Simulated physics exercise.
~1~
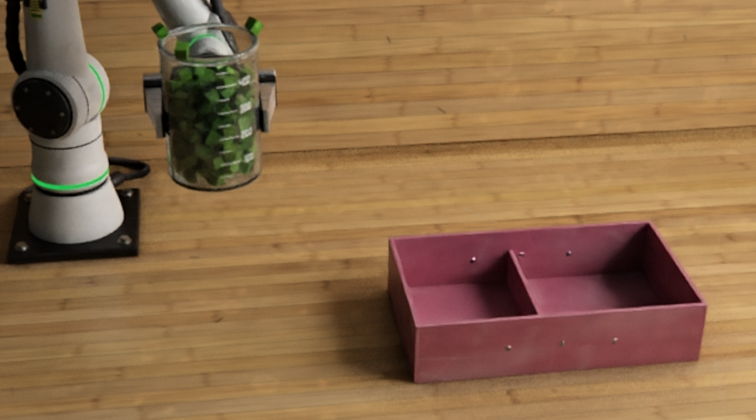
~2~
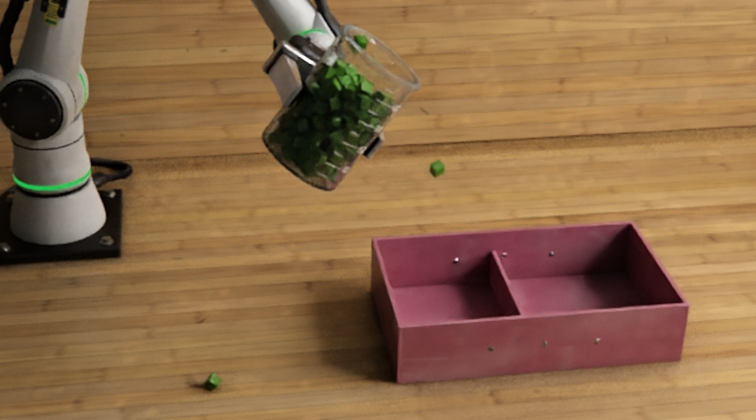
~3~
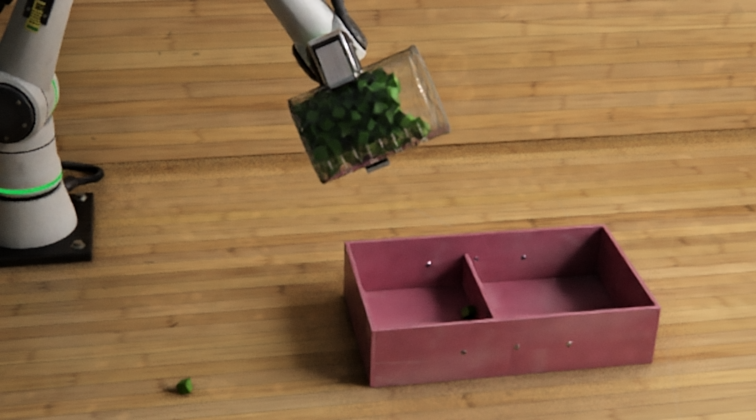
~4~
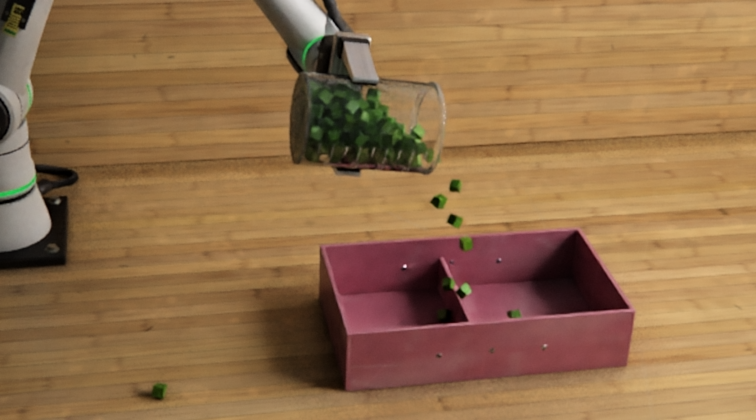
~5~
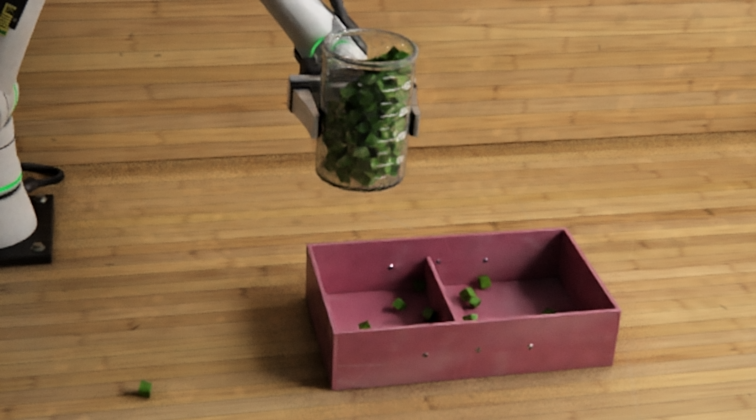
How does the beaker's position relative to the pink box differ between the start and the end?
At the start the beaker was held well to the left of the pink box, near the robot's base. By the end it had moved right and was held above the left part of the box.
